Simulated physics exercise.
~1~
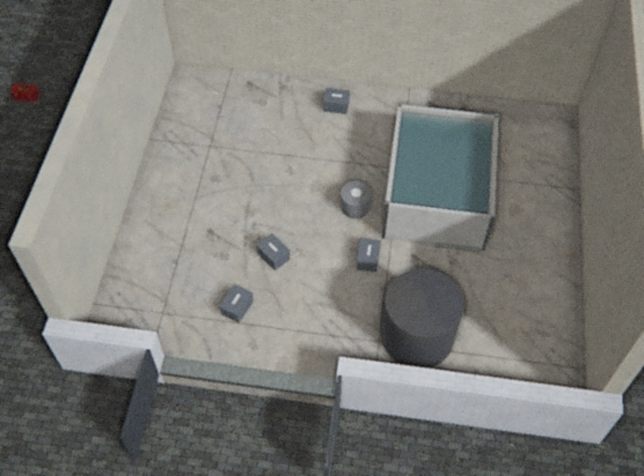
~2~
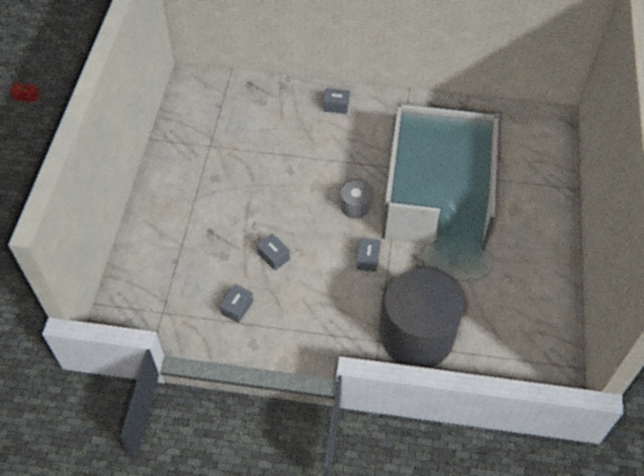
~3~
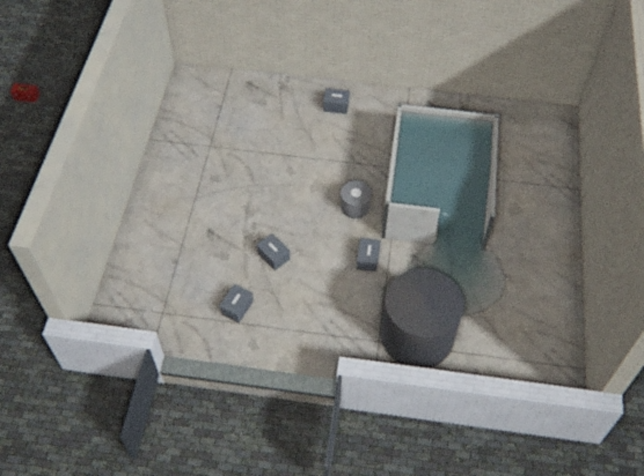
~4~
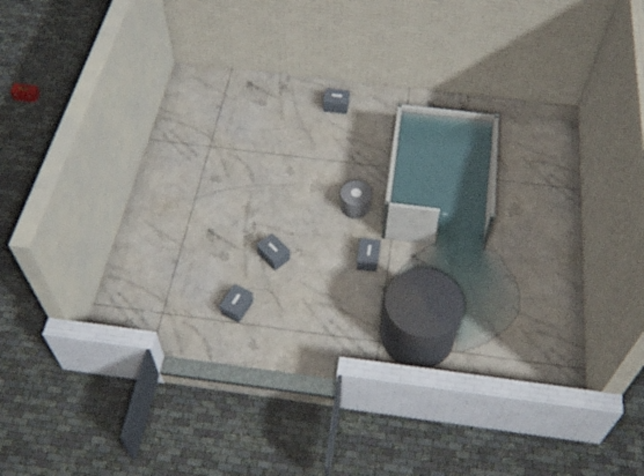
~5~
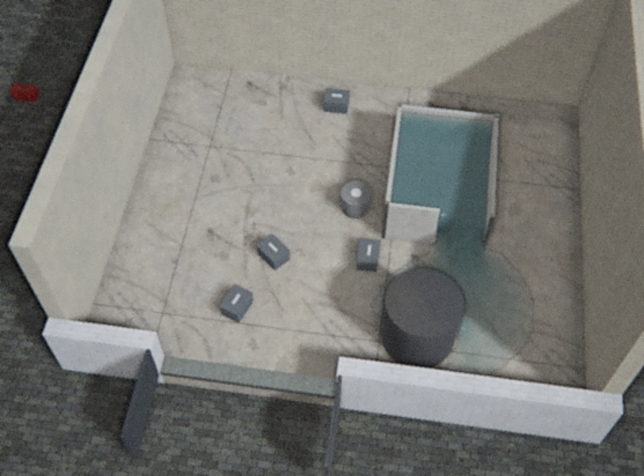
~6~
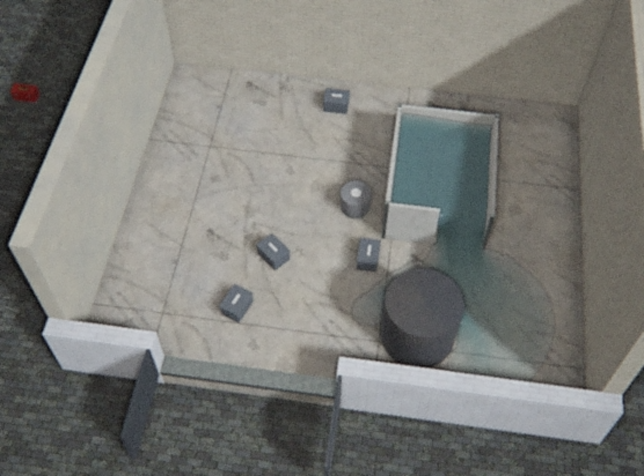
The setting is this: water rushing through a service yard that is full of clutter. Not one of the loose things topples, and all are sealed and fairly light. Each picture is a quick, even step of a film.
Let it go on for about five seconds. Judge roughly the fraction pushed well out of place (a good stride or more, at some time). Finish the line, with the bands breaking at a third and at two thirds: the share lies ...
The share lies between a third and two thirds.
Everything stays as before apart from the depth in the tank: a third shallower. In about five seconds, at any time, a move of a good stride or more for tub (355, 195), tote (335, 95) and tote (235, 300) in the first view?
As asked: Fell short, fell short, went the distance.
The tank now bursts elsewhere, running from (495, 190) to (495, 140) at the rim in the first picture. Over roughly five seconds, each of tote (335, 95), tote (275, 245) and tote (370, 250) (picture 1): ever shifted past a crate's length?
First covers that distance, second stays short of it, third stays short of it.
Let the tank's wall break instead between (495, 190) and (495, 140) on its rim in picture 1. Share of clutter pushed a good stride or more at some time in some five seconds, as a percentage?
I'd guess close to 40 percent.
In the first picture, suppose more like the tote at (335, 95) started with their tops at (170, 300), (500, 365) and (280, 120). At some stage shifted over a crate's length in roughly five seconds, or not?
Results - 1: Ends up far away; 2: Ends up far away; 3: Doesn't go far.
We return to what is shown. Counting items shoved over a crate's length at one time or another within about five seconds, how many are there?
I make it 3 of them.
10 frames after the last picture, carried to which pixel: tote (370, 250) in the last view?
Estimated position: Roughly (352, 228).
A moment on, 0 of 5 are well off their spots; 0 afloat.
Next, 0 of 5 are well off their spots; 0 afloat.
Later, 3 of 5 are well off their spots; 0 afloat.
In the end, 3 of 5 are well off their spots, and 3 have been at some point; 1 afloat.
